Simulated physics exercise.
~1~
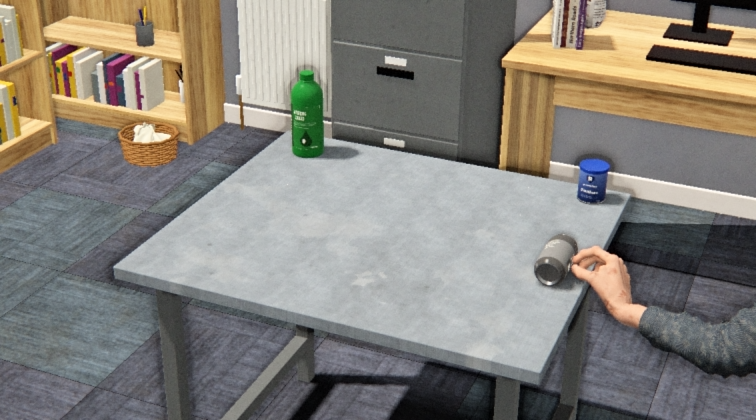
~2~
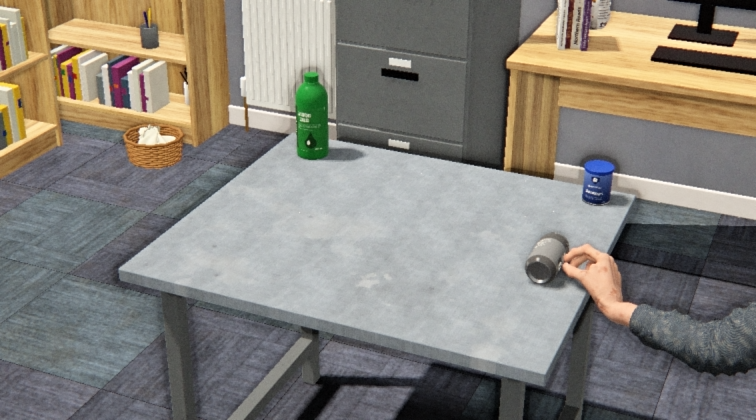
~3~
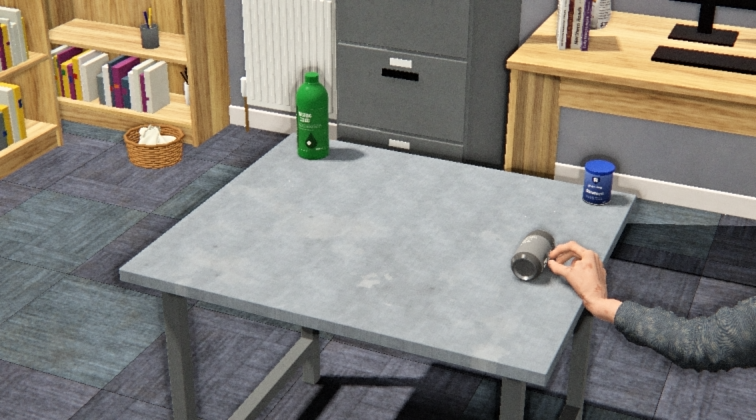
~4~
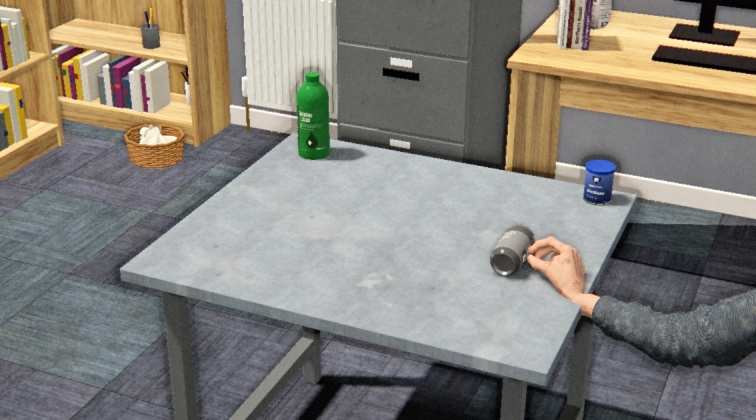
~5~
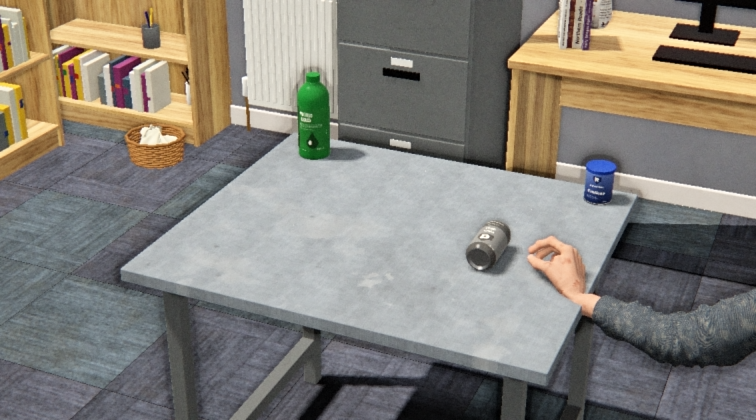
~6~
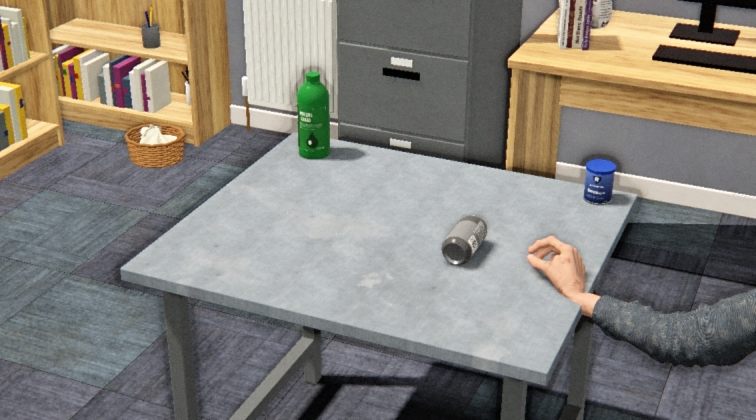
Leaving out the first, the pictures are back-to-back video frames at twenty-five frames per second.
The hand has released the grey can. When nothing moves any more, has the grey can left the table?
Yes, it is off the table.
Then, 0.20 s after the last picture, grey can rolled well along near (355, 217).
Then, 0.60 s after the last picture, grey can now off the table.
Then, 0.80 s after the last picture, things are still on the move.
Then, 1.20 s after the last picture, as before.
By the end, off the table, grey can.
